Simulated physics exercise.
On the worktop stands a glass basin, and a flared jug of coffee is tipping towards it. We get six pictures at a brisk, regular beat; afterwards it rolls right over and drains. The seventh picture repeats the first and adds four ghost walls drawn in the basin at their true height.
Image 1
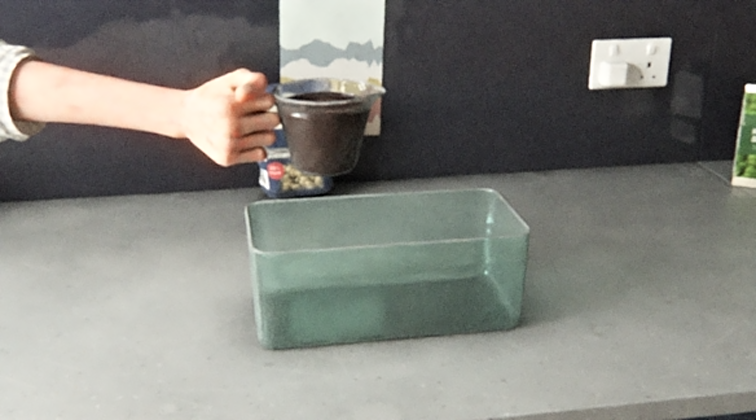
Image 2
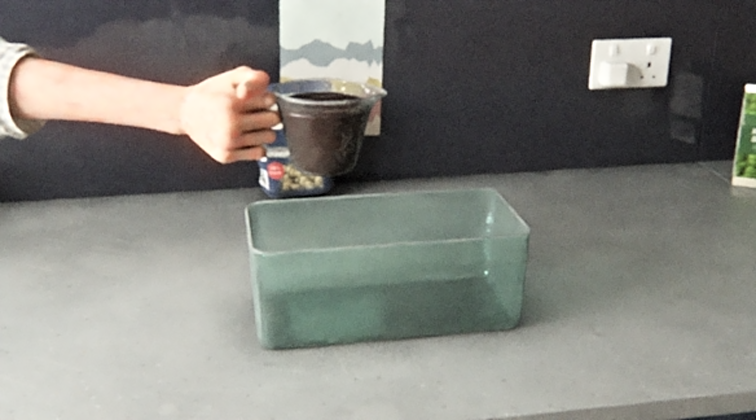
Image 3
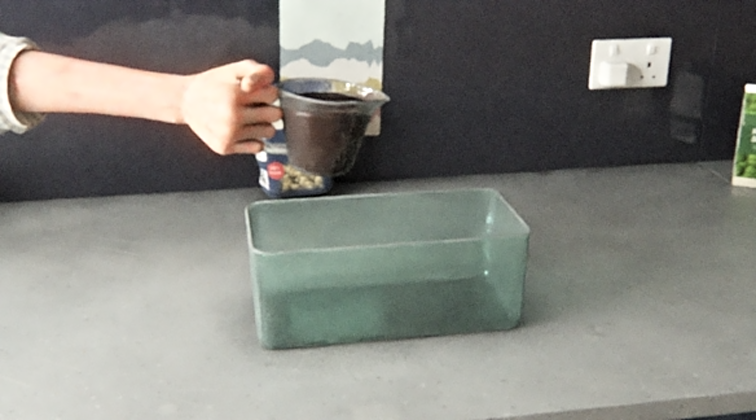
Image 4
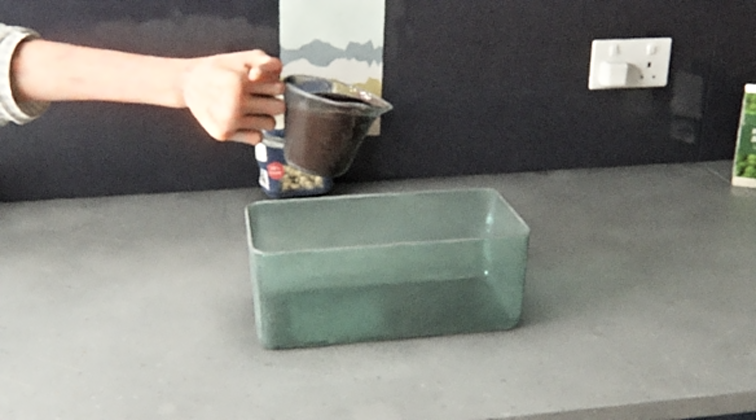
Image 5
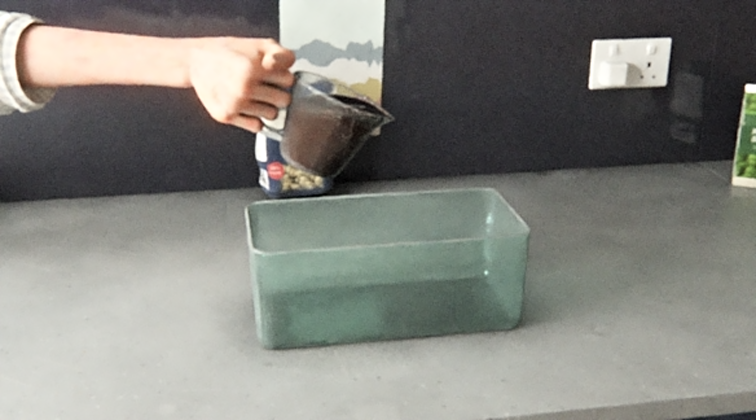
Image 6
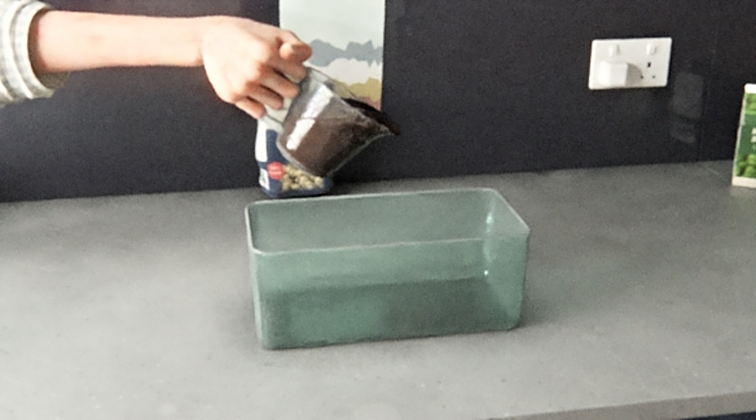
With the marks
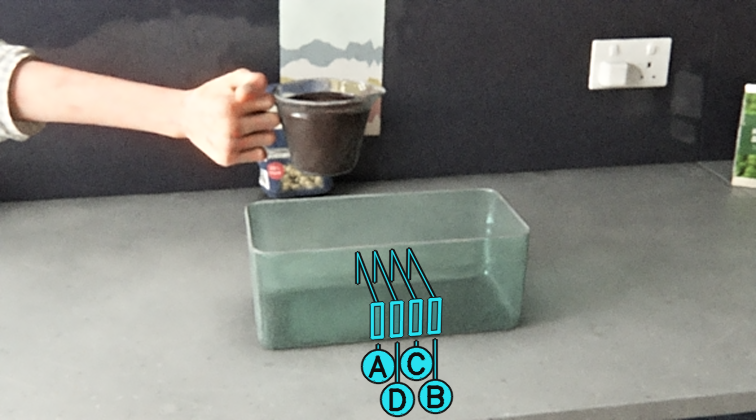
A hand reaching in from the left holds a clear, flared jug of dark coffee above a greenish glass basin on a grey worktop. Seen from the front and slightly above by a still camera, a dark wall behind carries a white socket and a pale landscape print, with a blue packet below. The hand gradually tilts the jug rightward, and the coffee slides up to its lip.
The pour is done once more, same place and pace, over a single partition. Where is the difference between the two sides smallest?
Slot B.
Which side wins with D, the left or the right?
The right one.
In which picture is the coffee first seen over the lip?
Picture 6.
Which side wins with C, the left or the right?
More ends on the right.
On the marked copy, A at (378, 344); B at (435, 339); C at (416, 341); D at (397, 343).
With A, about 5 % ends left of the wall and 94 % right of it.
With B, about 51 % ends left of the wall and 48 % right of it.
With C, about 11 % ends left of the wall and 87 % right of it.
With D, about 6 % ends left of the wall and 93 % right of it.
